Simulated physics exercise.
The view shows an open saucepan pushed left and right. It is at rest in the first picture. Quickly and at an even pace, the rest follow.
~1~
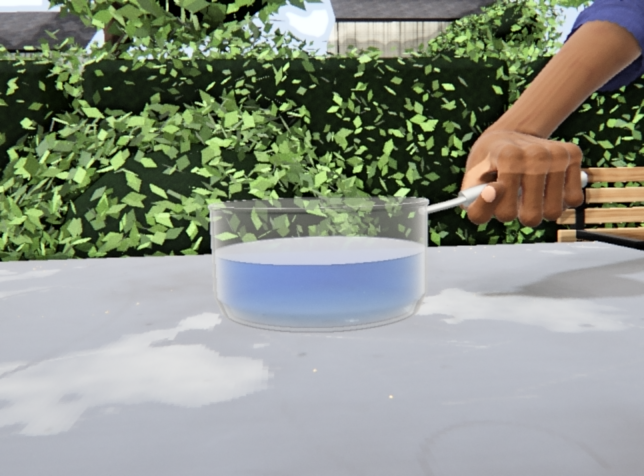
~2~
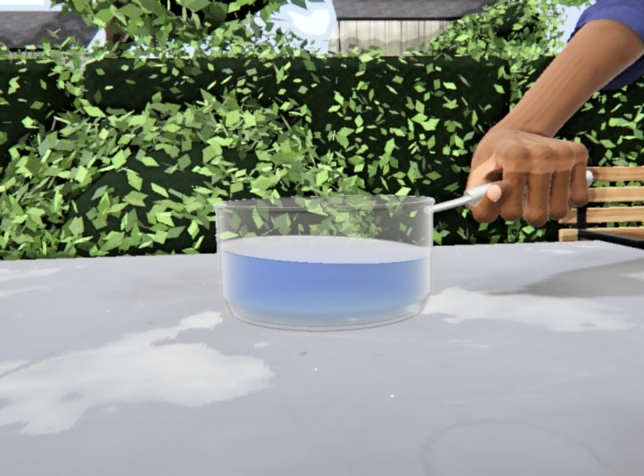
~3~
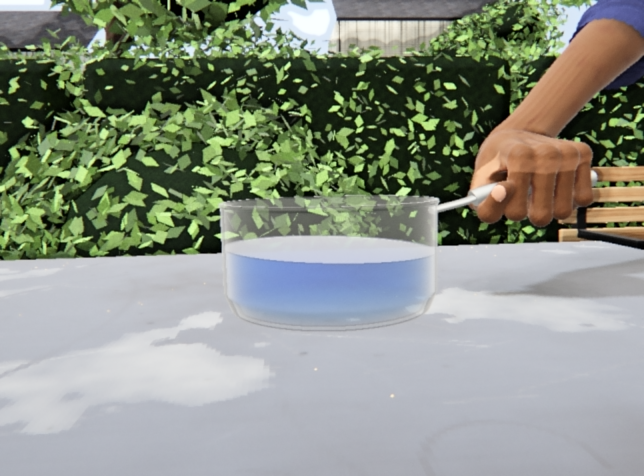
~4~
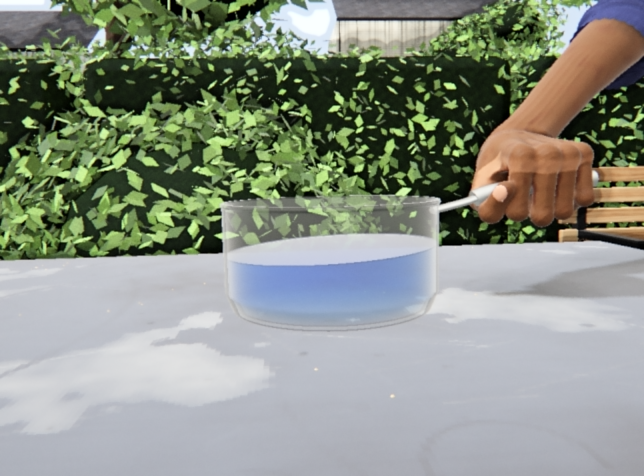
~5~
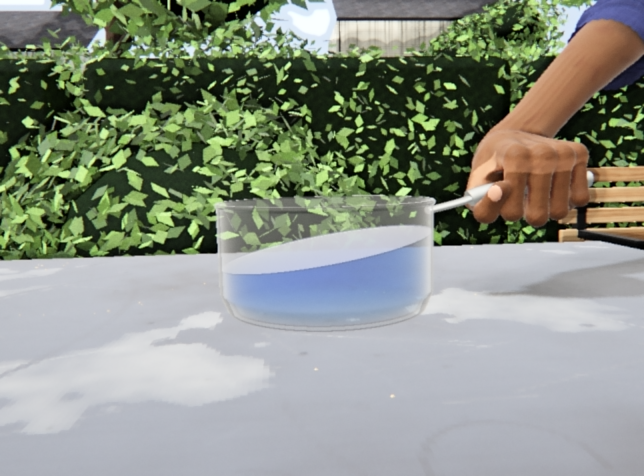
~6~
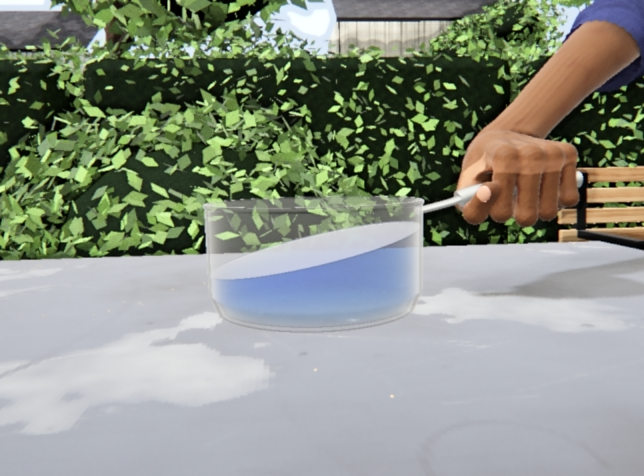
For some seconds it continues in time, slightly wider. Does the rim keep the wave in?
No, it goes over.
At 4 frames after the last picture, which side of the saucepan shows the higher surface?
It's on the left end.
Shortly, the highest wave so far goes over the rim.
At the finish, the highest wave so far goes over the rim; some is on the top.
